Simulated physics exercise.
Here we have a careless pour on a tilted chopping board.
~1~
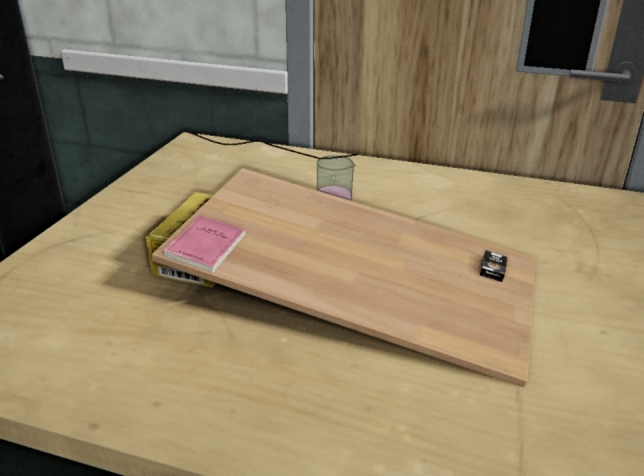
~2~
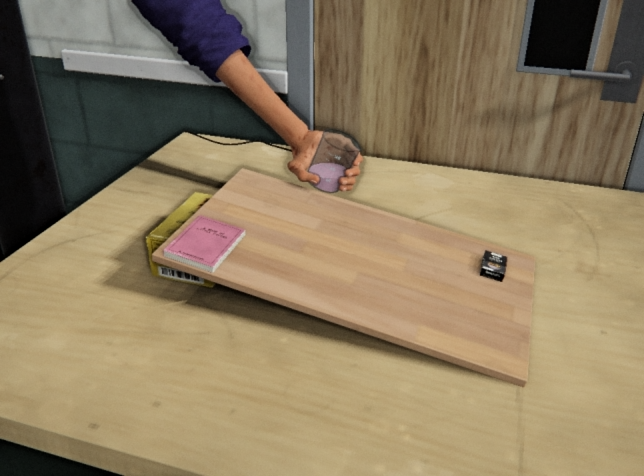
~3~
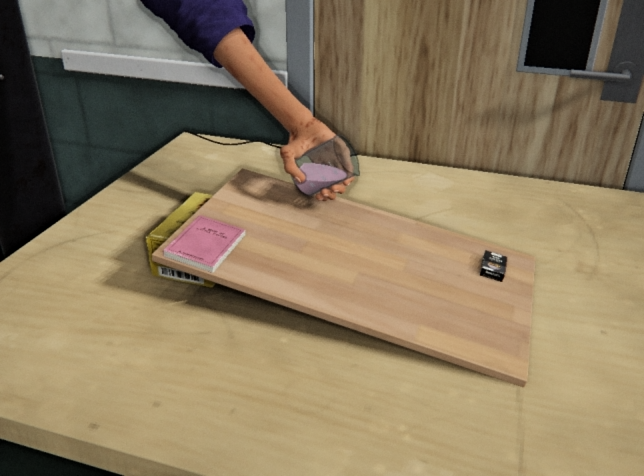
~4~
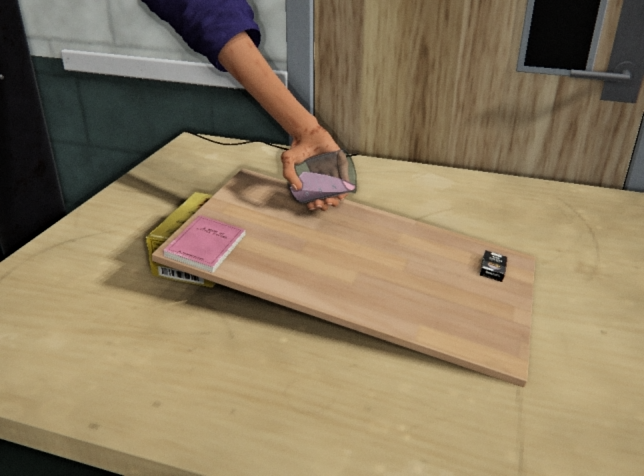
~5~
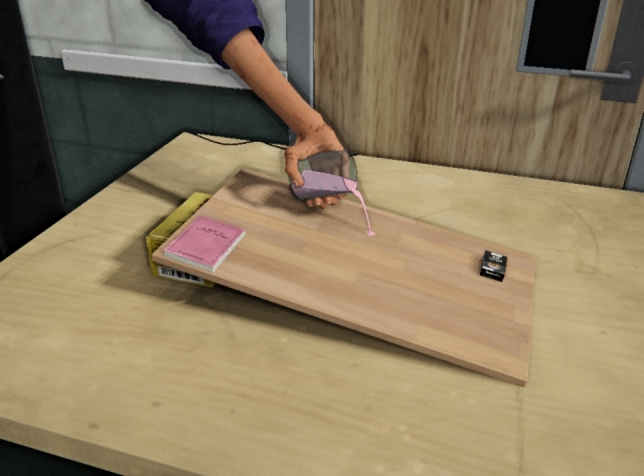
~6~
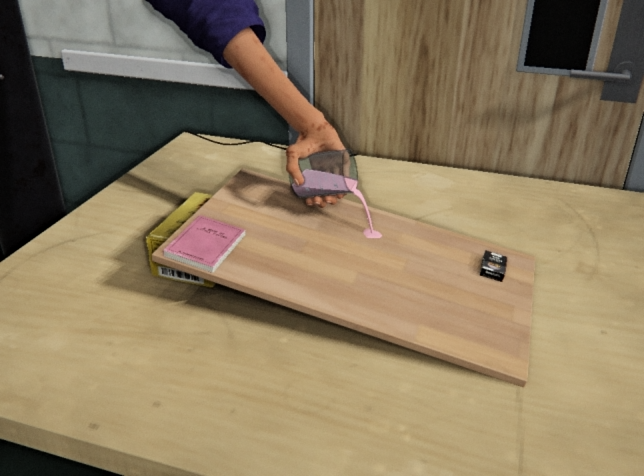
A hand in a purple sleeve reaches in from the upper left and grips a clear beaker of pink liquid behind a tilted wooden board. It lifts the beaker over the board's back edge and tips it rightward, until a thin pink stream runs out and forms a small spot on the wood.
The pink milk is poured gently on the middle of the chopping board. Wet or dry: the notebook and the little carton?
The notebook remains untouched; the little carton ends up in the puddle.
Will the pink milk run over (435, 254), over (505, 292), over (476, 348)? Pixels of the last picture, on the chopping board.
In turn: Reached, wet, dry.
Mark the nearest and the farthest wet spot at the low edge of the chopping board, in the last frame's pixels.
From about (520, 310) to (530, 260).
Next, it runs down to the right; the notebook is clear of it; the little carton is in it.
After that, it runs down to the right and off the end; the notebook is clear of it; the little carton is in it.
Finally, it runs down to the right and off the end; the notebook is clear of it; the little carton is in it.
